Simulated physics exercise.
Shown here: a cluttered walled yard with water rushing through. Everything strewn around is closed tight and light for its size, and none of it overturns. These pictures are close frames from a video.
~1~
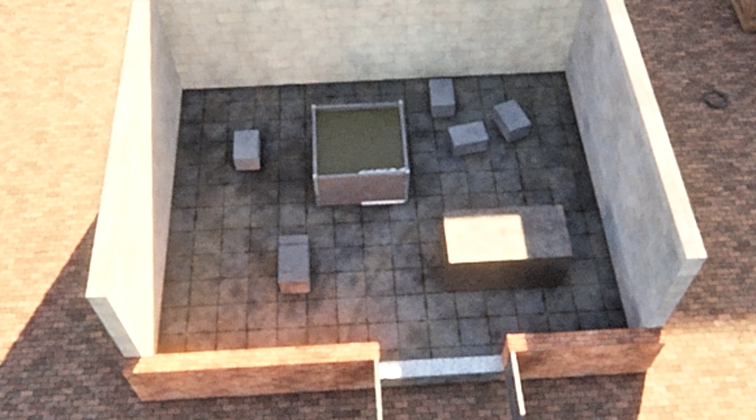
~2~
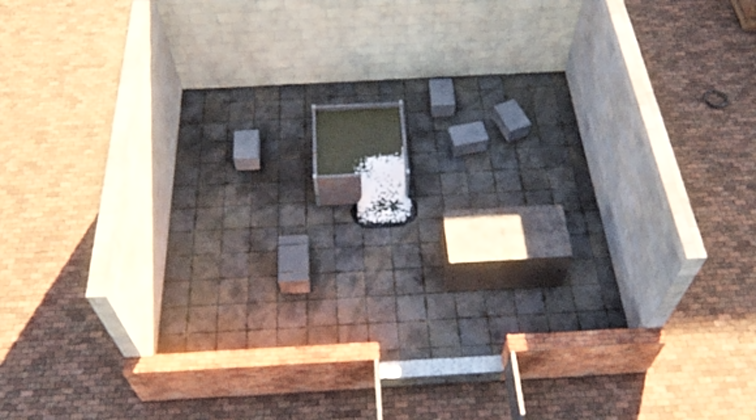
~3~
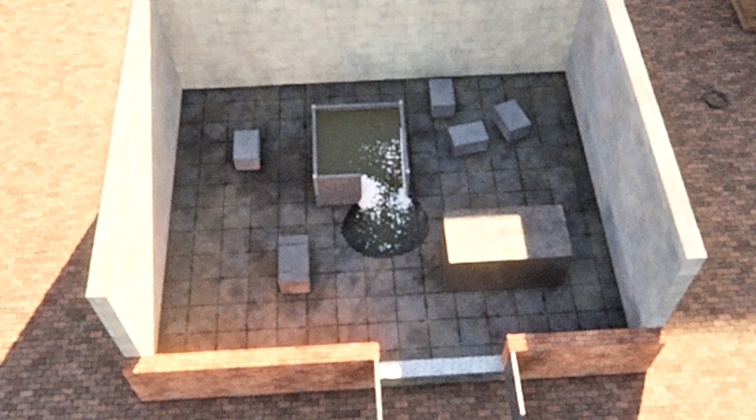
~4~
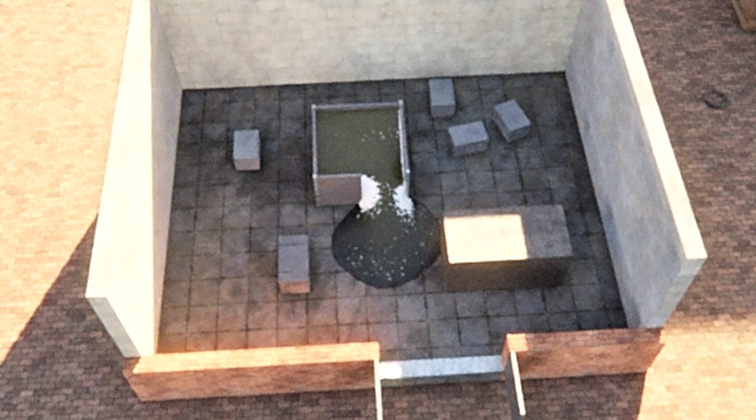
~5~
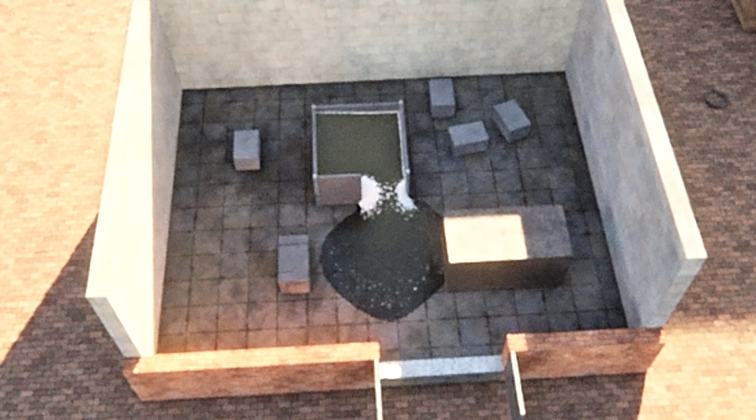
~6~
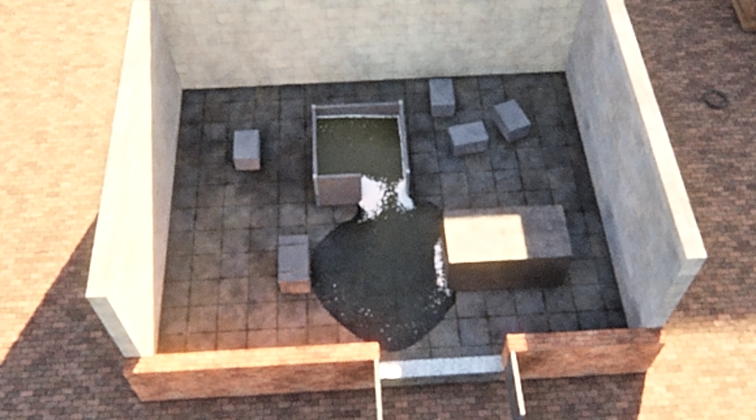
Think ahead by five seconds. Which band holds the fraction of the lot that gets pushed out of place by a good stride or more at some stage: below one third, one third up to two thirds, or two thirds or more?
Below a third.
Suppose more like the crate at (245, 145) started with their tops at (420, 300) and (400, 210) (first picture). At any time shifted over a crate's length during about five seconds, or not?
First driven off, second driven off.
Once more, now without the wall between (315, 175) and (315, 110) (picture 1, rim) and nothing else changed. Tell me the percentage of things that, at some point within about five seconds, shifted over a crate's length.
Estimate: Some 40 per cent.
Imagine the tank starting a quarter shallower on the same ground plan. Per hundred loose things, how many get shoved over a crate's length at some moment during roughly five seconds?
Close to 0 %.
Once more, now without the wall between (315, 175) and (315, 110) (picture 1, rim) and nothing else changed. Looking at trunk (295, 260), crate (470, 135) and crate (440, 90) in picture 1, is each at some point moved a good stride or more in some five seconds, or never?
Here is how they go, in order: Fails to go that far, fails to go that far, and dislodged that far.
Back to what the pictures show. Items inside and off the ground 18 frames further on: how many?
The answer is 0.
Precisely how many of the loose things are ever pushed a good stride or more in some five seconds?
That works out to 0.
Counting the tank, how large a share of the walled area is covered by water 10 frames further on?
Something like 35 in a hundred.
A moment on, 0 of 5 are well off their spots; 0 afloat.
Next, 0 of 5 are well off their spots; 0 afloat.
Later, 0 of 5 are well off their spots; 0 afloat.
In the end, 0 of 5 are well off their spots, and 0 have been at some point; 0 afloat.
